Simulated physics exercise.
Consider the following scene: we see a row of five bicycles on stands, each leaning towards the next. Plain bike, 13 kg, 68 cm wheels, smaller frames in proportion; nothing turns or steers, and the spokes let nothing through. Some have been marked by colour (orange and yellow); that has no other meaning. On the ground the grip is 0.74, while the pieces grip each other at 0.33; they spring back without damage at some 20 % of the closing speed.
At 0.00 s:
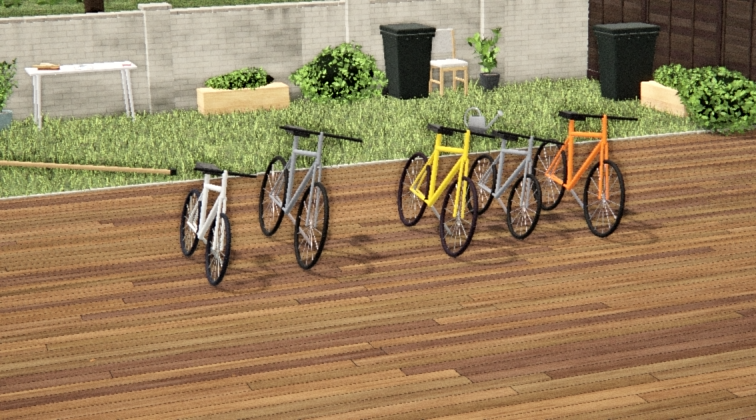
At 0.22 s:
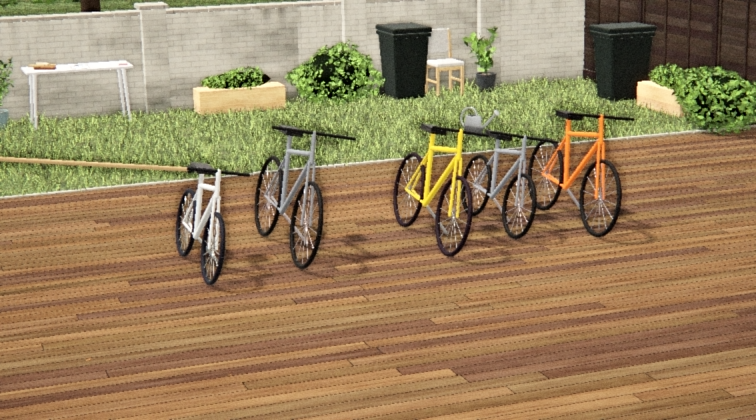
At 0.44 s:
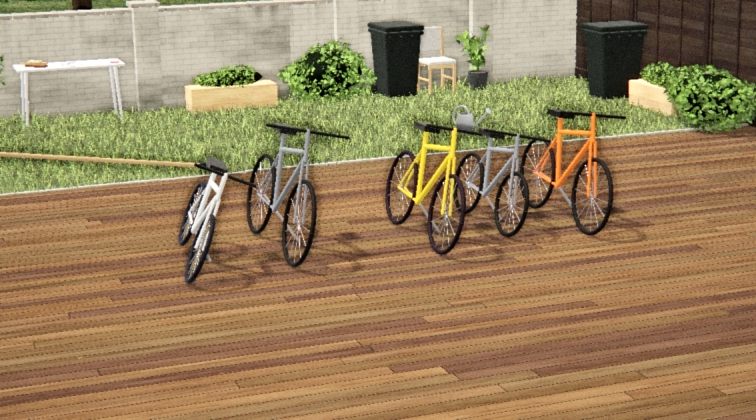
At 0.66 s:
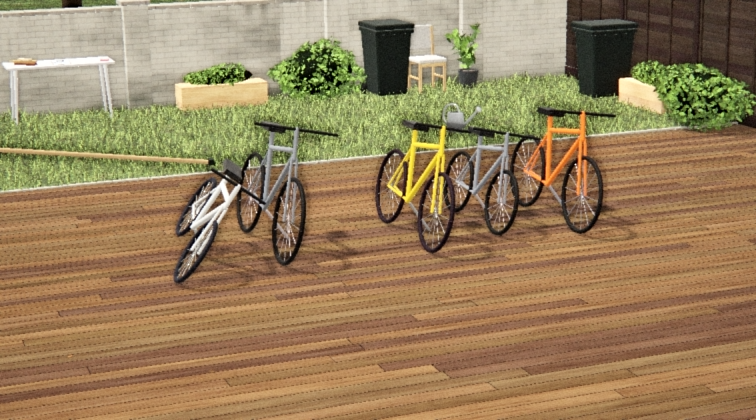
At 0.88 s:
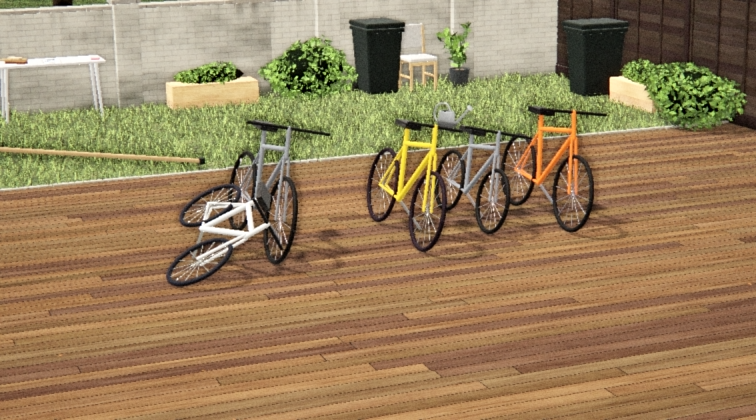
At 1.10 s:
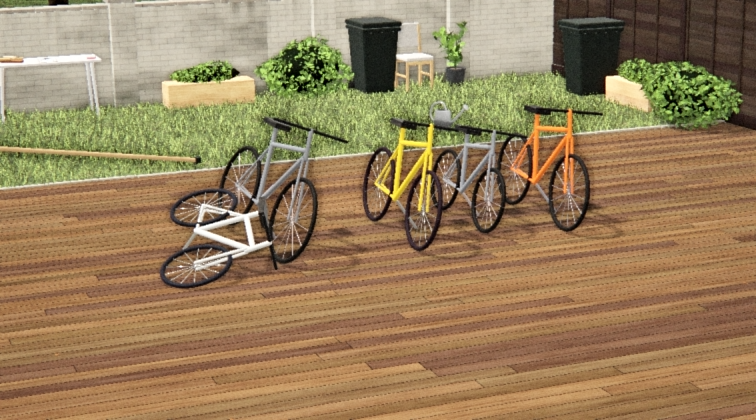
Five bicycles standing in a row on a wooden deck, a pole nudging the white one, which topples against its grey neighbour.
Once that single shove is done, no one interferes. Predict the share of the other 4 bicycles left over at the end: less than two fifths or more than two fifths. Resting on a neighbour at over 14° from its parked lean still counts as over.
The share left over is less than two fifths.
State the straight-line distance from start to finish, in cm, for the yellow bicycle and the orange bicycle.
The yellow one ends 0 cm from its start and the orange one 0 cm.
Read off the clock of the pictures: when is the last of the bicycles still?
Close to 2.5 s.
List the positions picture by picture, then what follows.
In the first picture (we follow the side turned to the camera; the camera pans a little), pole end (173, 173) 16 cm from the first bicycle; orange bicycle (545, 162); yellow bicycle (413, 176); no other piece has moved.
In the second picture, pole end pushing; yellow bicycle (407, 176).
In the third picture, pole end pushing; yellow bicycle (400, 174); no other piece has moved.
In the fourth picture, pole end (211, 163) stopped; yellow bicycle (390, 173); no other piece has moved.
In the fifth picture, pole end (202, 162) stopped; yellow bicycle (382, 171); no other piece has moved.
In the sixth picture, pole end (198, 161) stopped; yellow bicycle (377, 171); orange bicycle (511, 157); steepest lean 9°, the bicycle at (235, 168); one has shifted.
Around 1.26 s, 1 of the 4 other bicycles over.
Finally (2.9 s), 1 of the 4 other bicycles over; orange bicycle unmoved; yellow bicycle unmoved. That is 25 per cent. Three left standing. Seen by the last camera, middles, orange bicycle near (544, 159), yellow bicycle near (409, 174).
